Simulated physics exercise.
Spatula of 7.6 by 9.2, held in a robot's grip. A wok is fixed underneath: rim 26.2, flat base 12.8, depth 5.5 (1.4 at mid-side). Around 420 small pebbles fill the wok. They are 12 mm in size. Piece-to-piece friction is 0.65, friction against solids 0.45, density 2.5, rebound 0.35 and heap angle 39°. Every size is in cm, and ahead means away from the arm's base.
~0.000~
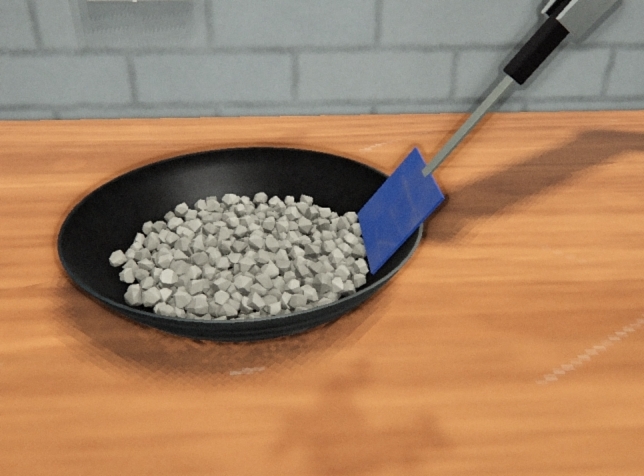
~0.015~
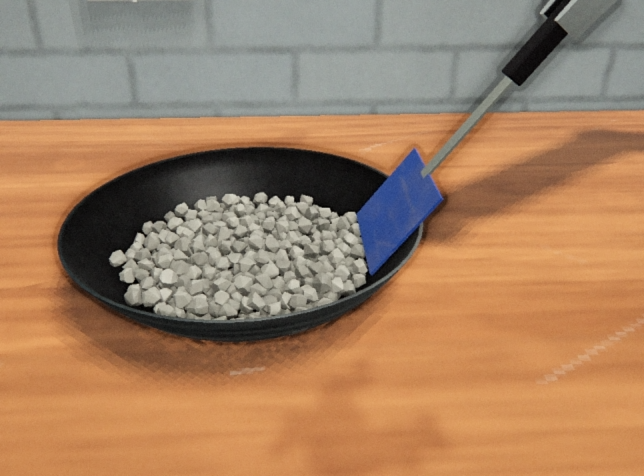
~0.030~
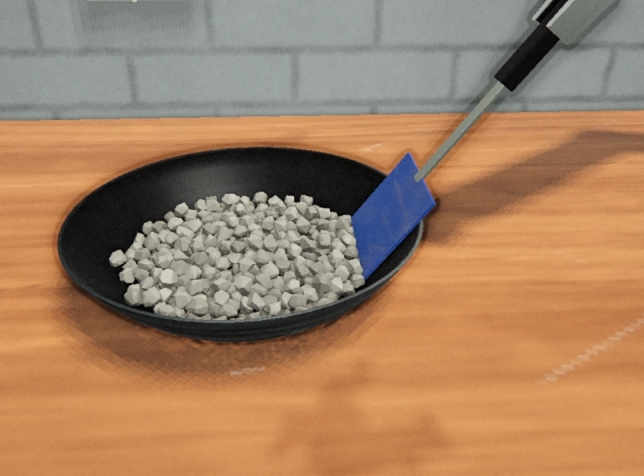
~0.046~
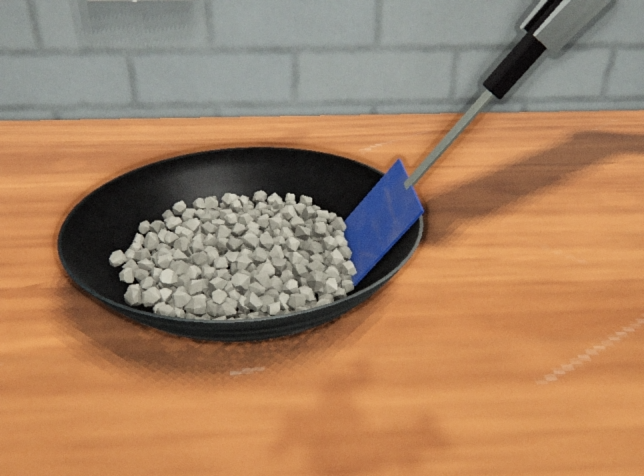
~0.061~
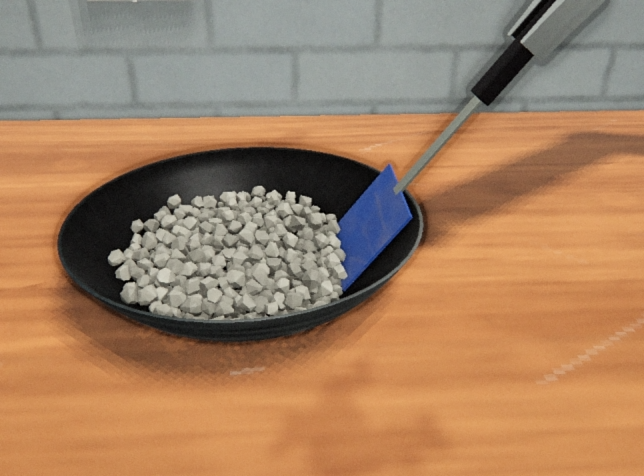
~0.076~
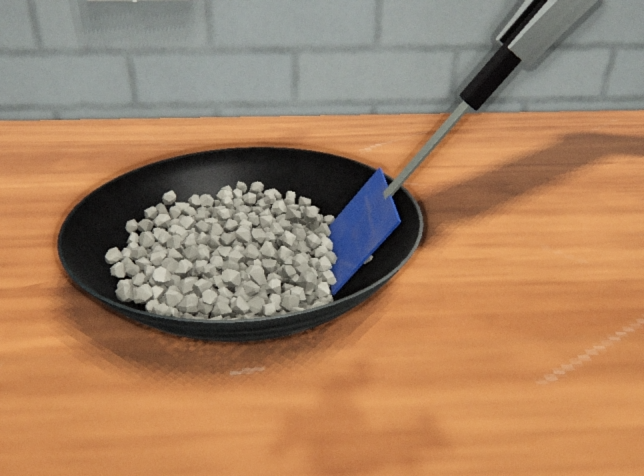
A black wok full of small grey pebbles sat on a wooden surface while a blue spatula, still at first, slid slowly left and slightly down inside it, pushing the heap a little leftward.
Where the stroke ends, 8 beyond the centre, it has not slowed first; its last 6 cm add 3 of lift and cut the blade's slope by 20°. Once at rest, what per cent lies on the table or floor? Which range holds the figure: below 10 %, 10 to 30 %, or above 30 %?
The figure lies within 10 to 30 %.
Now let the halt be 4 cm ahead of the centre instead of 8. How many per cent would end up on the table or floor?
0 %, roughly.
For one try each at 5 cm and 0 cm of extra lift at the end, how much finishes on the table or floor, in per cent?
Roughly 20 % and then 15 %.
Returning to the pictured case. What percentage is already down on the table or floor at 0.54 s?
Roughly 15 percent.
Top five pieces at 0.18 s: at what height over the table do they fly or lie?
Height: Some 5 cm.
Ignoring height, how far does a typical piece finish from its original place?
7 cm.
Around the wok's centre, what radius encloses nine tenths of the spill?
It comes out at close to 20 centimetres.
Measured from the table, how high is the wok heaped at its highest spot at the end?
Near 7.5 centimetres high.
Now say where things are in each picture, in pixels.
In the first frame, spatula top edge at (429, 170), sloping 53°; upper third of the load around (248, 247), from x 120 to 360, top at y 200; 422 in the wok.
In the second frame, spatula top edge at (428, 171), sloping 53°; upper third of the load around (248, 247), from x 120 to 360, top at y 200.
In the third frame, spatula top edge at (421, 176), sloping 53°; upper third of the load around (248, 247), from x 120 to 360, top at y 200.
In the fourth frame, spatula top edge at (410, 183), sloping 53°; upper third of the load around (244, 244), from x 120 to 355, top at y 200.
In the fifth frame, spatula top edge at (400, 188), sloping 53°; upper third of the load around (240, 241), from x 115 to 355, top at y 195.
In the sixth frame, spatula top edge at (389, 192), sloping 53°; upper third of the load around (227, 240), from x 115 to 365, top at y 185; 422 in the wok.
By 0.18 s, sloping 53°, highest piece 6 above the table; 422 in the wok.
By 0.29 s, sloping 45°, highest piece 8 above the table; 418 in the wok, 4 on the blade or in flight.
By 0.54 s, sloping 33°, highest piece 8 above the table; 360 in the wok, 57 on the table or floor, 5 on the blade or in flight.
By 1.59 s, sloping 33°, highest piece 7 above the table; 356 in the wok, 66 on the table or floor.
Final count, 356 in the wok, 66 on the table or floor. That is 16 % on the table or floor.
